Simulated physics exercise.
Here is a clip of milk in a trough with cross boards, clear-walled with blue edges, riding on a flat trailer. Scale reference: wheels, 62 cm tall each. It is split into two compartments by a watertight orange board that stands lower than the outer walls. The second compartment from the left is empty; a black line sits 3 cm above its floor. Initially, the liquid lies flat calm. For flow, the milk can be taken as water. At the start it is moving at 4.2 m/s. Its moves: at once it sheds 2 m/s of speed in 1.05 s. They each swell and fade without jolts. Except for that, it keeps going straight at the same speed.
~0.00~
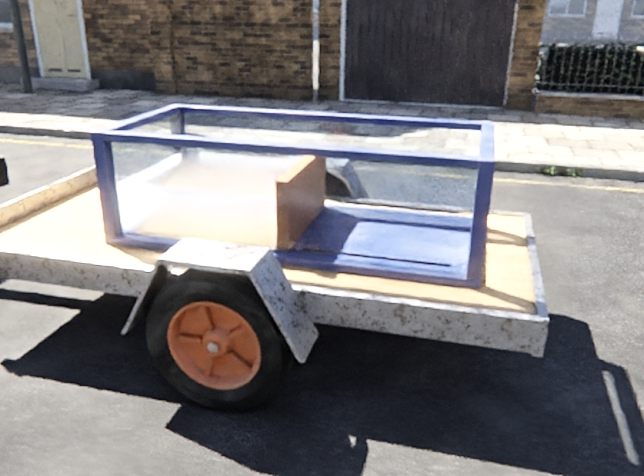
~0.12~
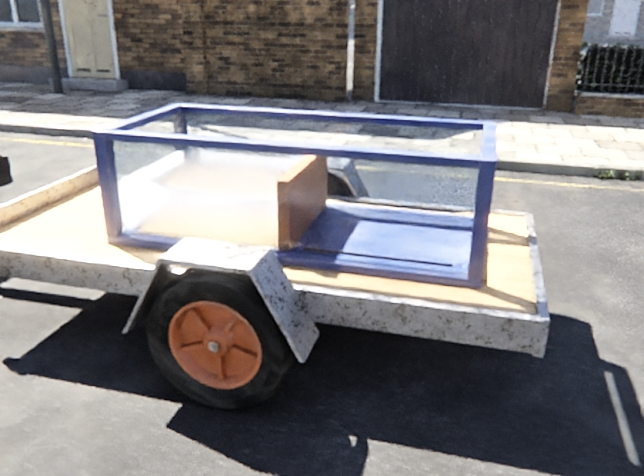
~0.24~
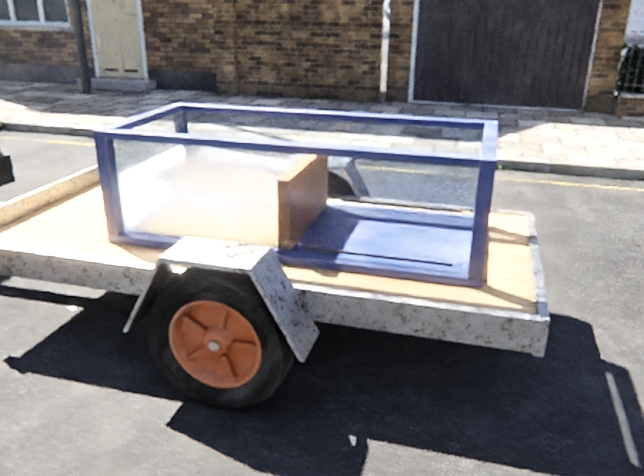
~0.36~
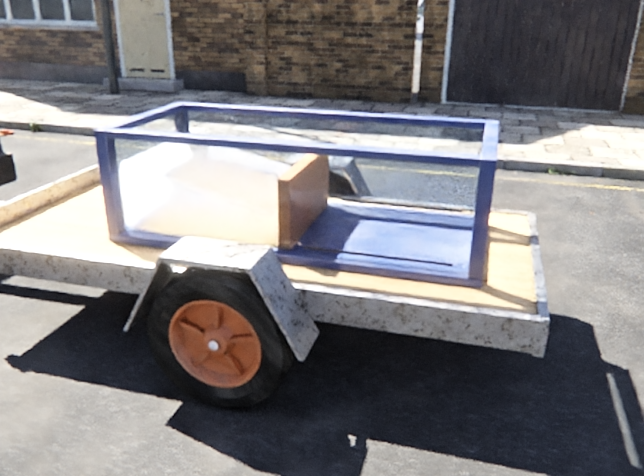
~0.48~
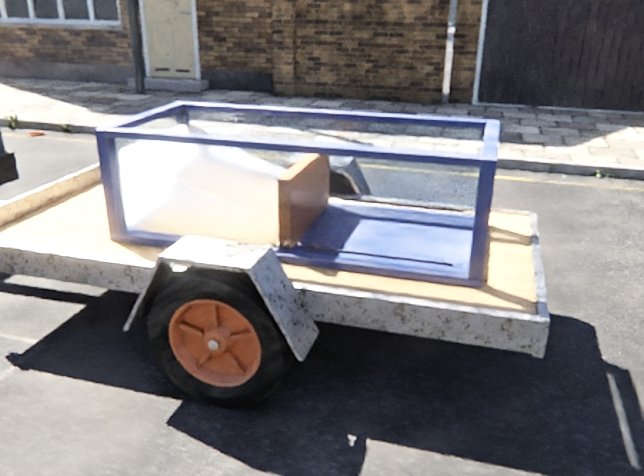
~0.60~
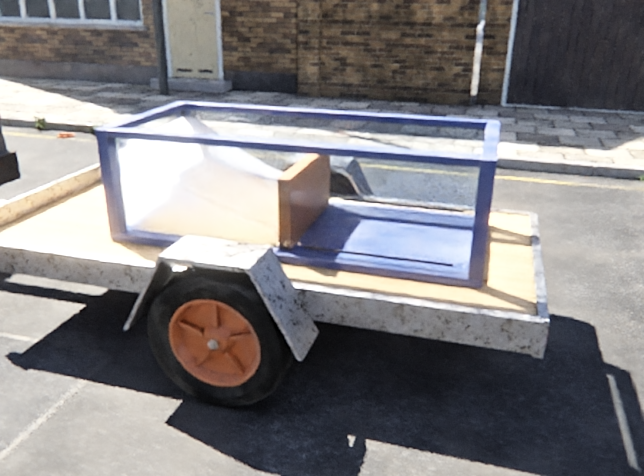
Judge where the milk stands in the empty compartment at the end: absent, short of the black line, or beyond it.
Short of the black line.
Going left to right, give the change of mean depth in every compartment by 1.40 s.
In cm: 1 down, 0.
After 0.90 s the compartments hold 26, 0 cm, left to right.
After 1.40 s the compartments hold 25, 0 cm, left to right.
After 1.90 s the compartments hold 25, 1 cm, left to right.
After 4.03 s the compartments hold 25, 1 cm, left to right.
